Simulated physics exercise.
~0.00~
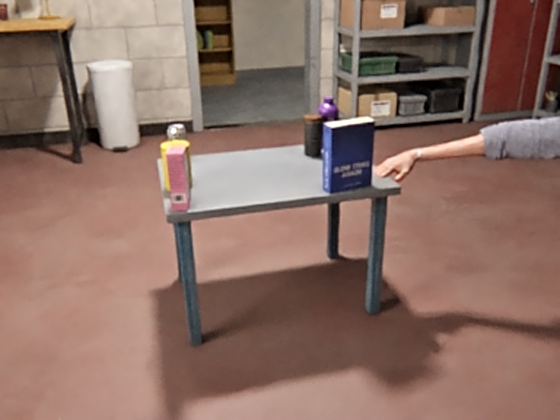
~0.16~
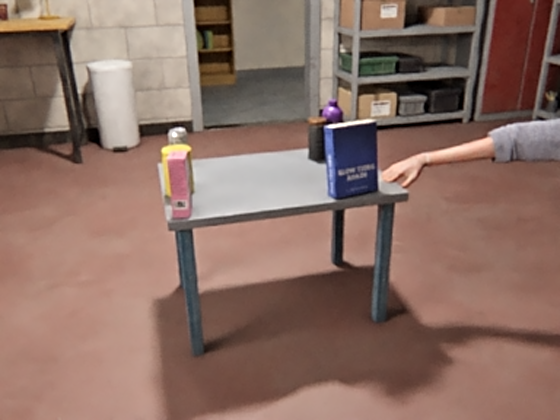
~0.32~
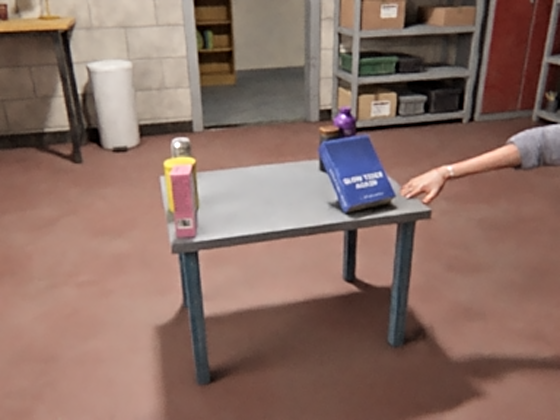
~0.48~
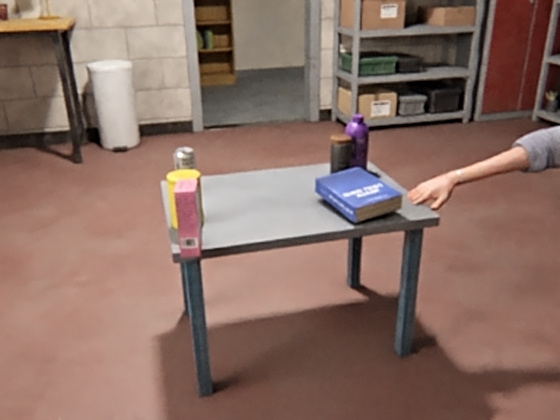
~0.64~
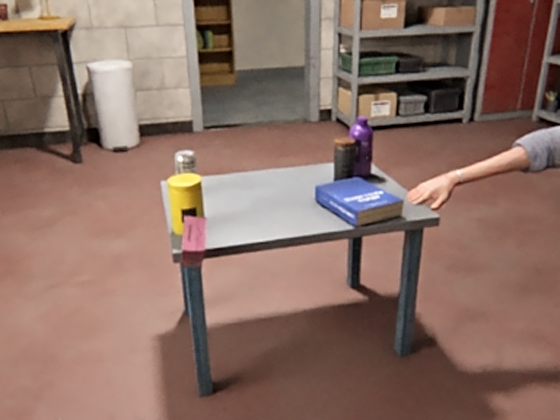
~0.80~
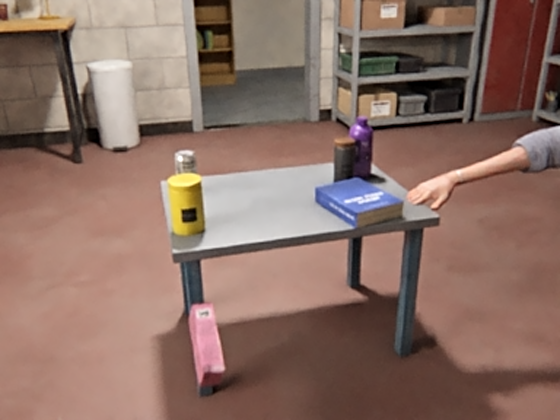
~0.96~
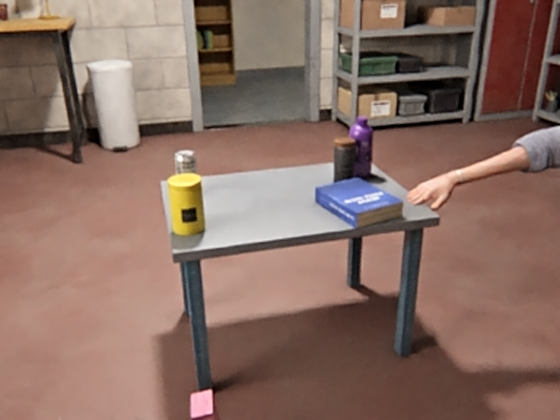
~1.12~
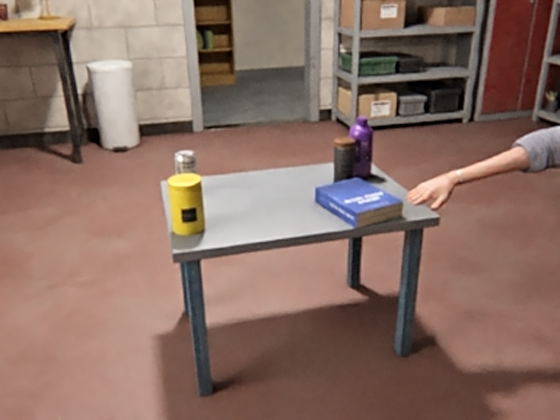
In a room with shelves and a reddish floor, a hand at the right edge of a small table moved with it as it slid forward, the blue book toppled flat, and the pink carton tipped off the front and dropped out of sight.
